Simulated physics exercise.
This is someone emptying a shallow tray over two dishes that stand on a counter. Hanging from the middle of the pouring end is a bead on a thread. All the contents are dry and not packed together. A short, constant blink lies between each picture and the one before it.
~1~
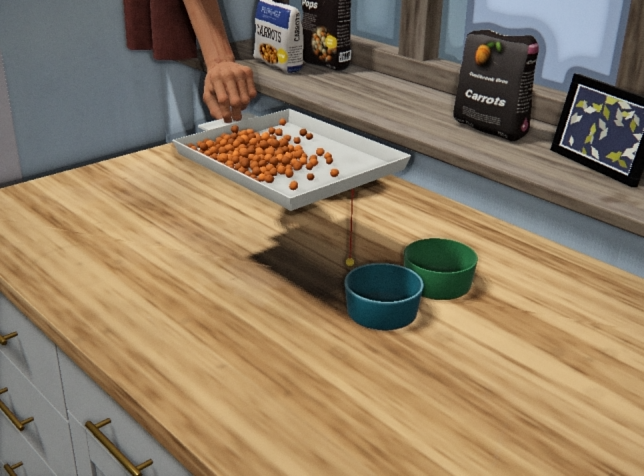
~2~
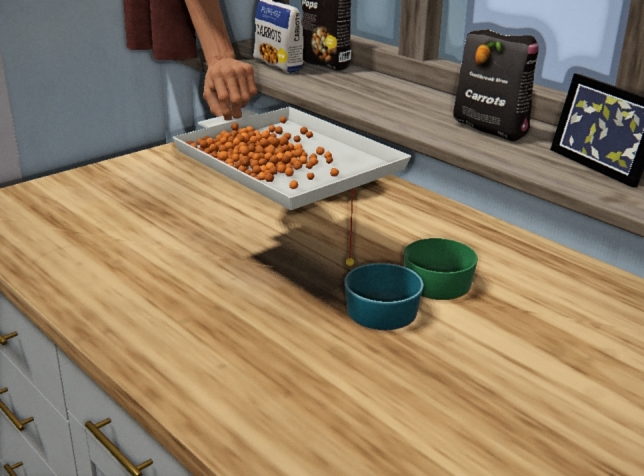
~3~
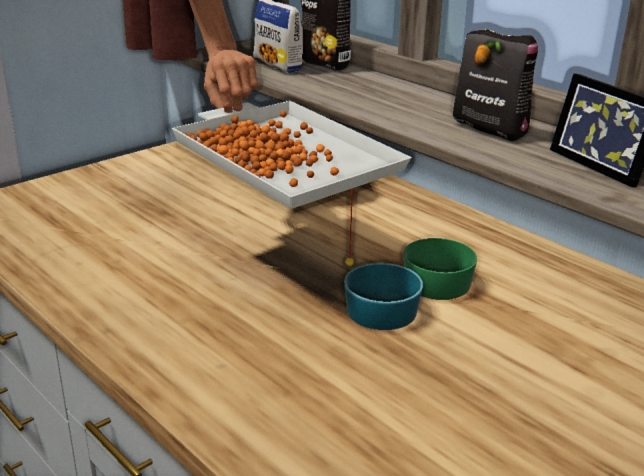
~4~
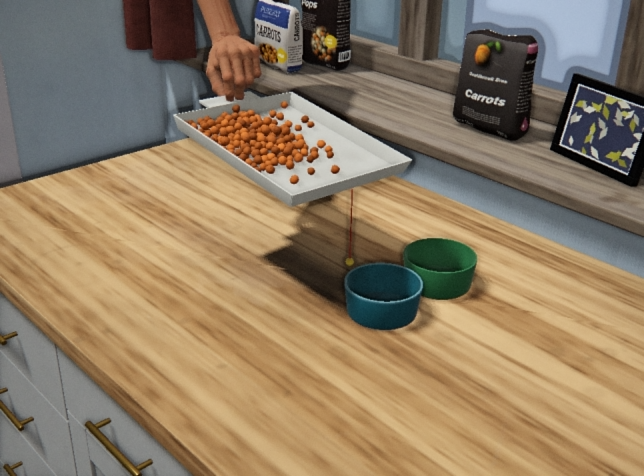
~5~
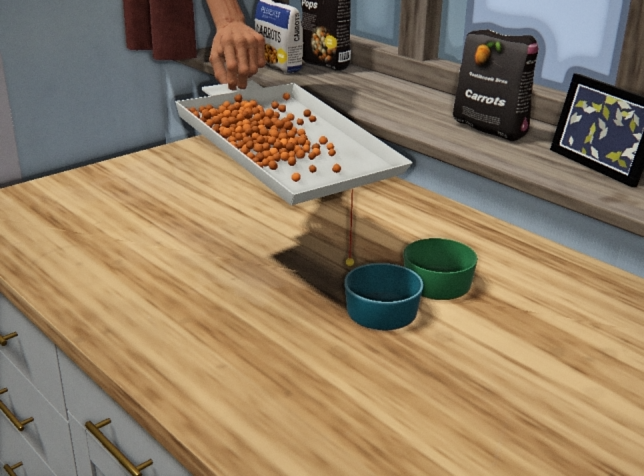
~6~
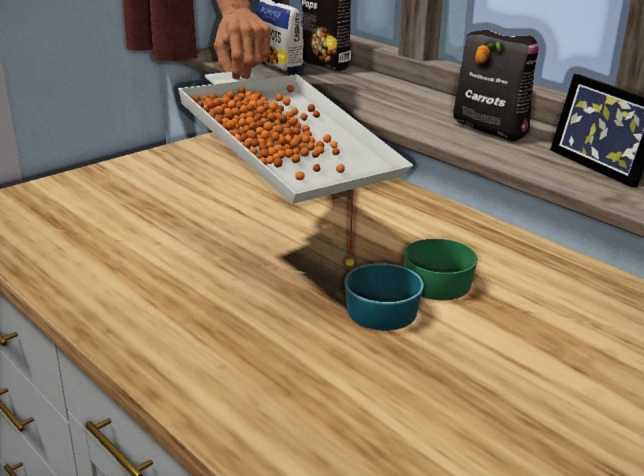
A hand raises the handle end of a shallow white tray above a wooden counter, steepening its slant as the small orange balls on it shift slightly, while a blue dish and a green dish stay still below.
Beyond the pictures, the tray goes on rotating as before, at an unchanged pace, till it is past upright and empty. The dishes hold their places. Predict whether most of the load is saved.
Most of it is saved.
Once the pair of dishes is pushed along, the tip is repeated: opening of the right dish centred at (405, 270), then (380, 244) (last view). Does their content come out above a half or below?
Taking the tries in order: A major share, followed by a minor share.
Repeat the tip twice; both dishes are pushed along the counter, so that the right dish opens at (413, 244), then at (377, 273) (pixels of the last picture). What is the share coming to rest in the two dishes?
About 40 per cent, then about 40 per cent.
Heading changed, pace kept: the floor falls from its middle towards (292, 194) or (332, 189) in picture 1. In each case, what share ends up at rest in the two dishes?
In turn some 0 and 20 per cent.
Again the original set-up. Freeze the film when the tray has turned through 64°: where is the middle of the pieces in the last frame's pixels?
Somewhere about pixel (375, 167).
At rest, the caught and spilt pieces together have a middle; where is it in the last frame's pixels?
Somewhere around (416, 288) in the last picture.
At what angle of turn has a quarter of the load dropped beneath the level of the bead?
I'd put it at about 75 degrees.
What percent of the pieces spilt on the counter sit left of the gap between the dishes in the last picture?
That comes to about 80 per cent of the pieces.
Soon, tray tipped steeply; most on the tray; a stray few in the left dish; a small part in the right dish; a stray few outside both; a small part in the air.
A while on, tray tipped past a quarter turn; a small part on the tray; about a third in the left dish; about a third in the right dish; a small part outside both; a small part in the air.
Towards the end, tray tipped past a quarter turn; about a third in the left dish; about half in the right dish; about a quarter outside both.
Finally, tray tipped past a quarter turn; about a third in the left dish; about half in the right dish; about a quarter outside both.
